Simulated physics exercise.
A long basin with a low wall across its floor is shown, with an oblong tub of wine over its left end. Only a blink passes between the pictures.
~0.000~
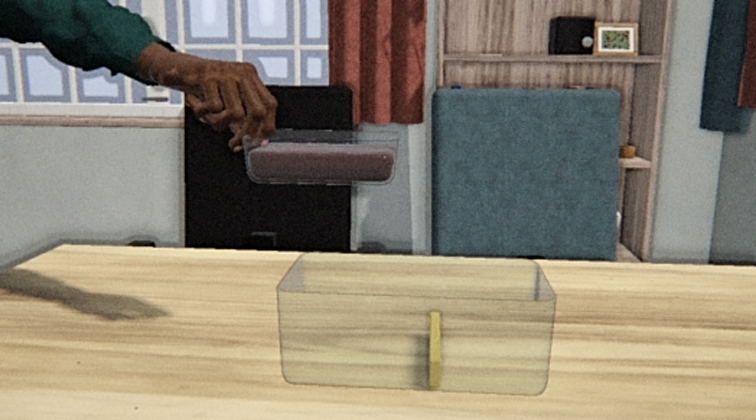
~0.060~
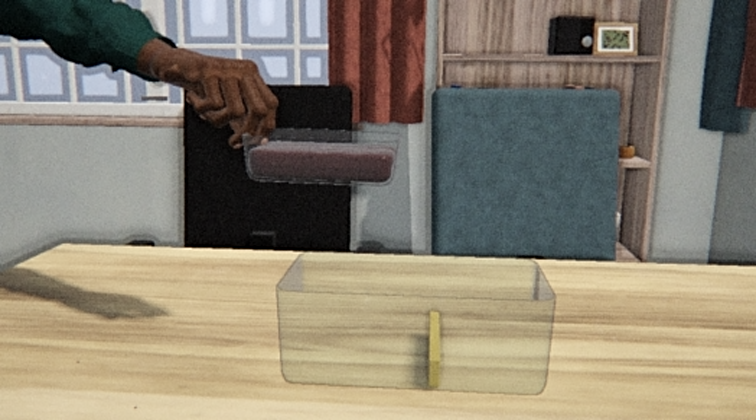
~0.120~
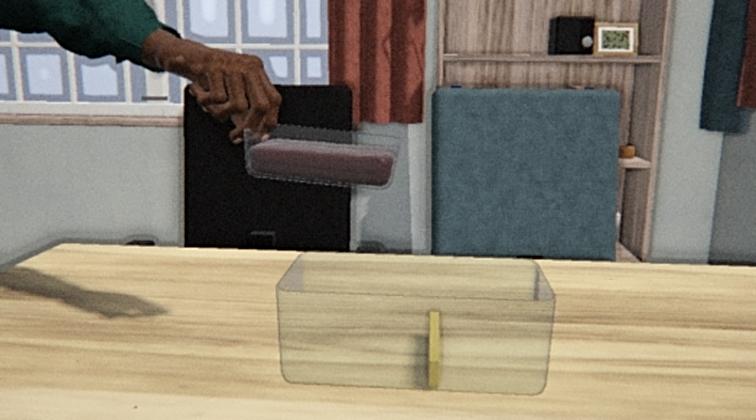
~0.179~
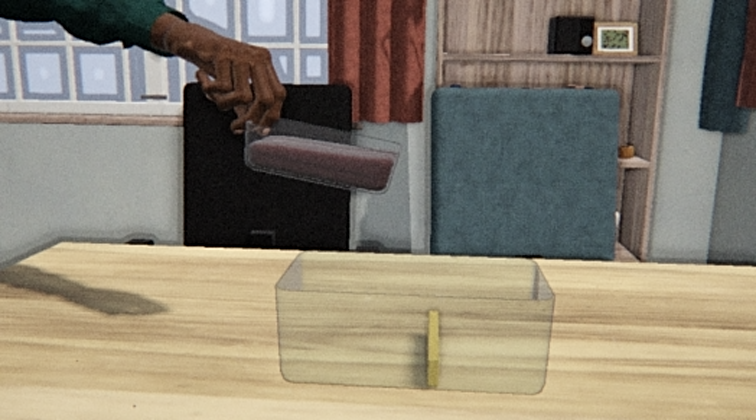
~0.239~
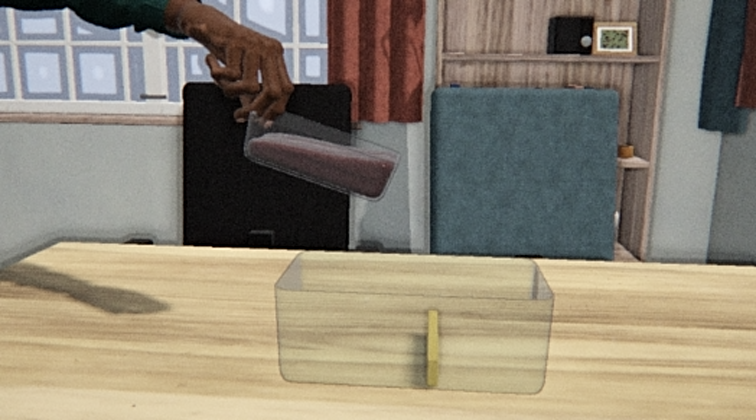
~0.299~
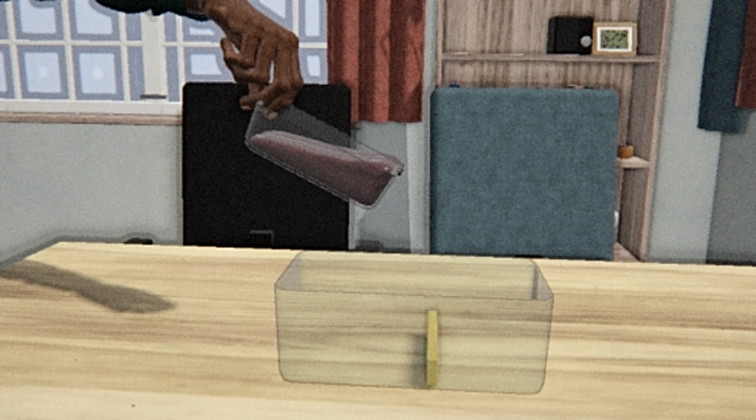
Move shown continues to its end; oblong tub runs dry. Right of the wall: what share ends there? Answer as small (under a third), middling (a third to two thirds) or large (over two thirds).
Middling, between a third and two thirds.
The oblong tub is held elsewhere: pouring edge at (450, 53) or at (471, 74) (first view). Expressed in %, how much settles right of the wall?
Try one: 70 %; try two: 60 %.
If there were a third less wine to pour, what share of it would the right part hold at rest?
My estimate is about 40 percent.
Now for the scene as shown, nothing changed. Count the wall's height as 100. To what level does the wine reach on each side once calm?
On the left roughly 20, on the right roughly 50.
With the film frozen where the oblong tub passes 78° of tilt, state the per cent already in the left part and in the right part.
You'd find 10 per cent on the left and 50 per cent on the right.
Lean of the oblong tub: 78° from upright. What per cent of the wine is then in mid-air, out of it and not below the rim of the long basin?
Estimate: 35 per cent, roughly.
After 0.61 s the tilt is 78° and 8 per cent is still to pour, 8 is left of the wall and 48 right of it.
After 0.83 s the tilt is 93° and 3 per cent is still to pour, 32 is left of the wall and 60 right of it.
After 1.07 s the tilt is 93° and 0 per cent is still to pour, 39 is left of the wall and 57 right of it.
After 1.33 s the tilt is 93° and 0 per cent is still to pour, 40 is left of the wall and 57 right of it.
In the end 40 per cent lies left of the wall, 58 right of it and 2 outside.
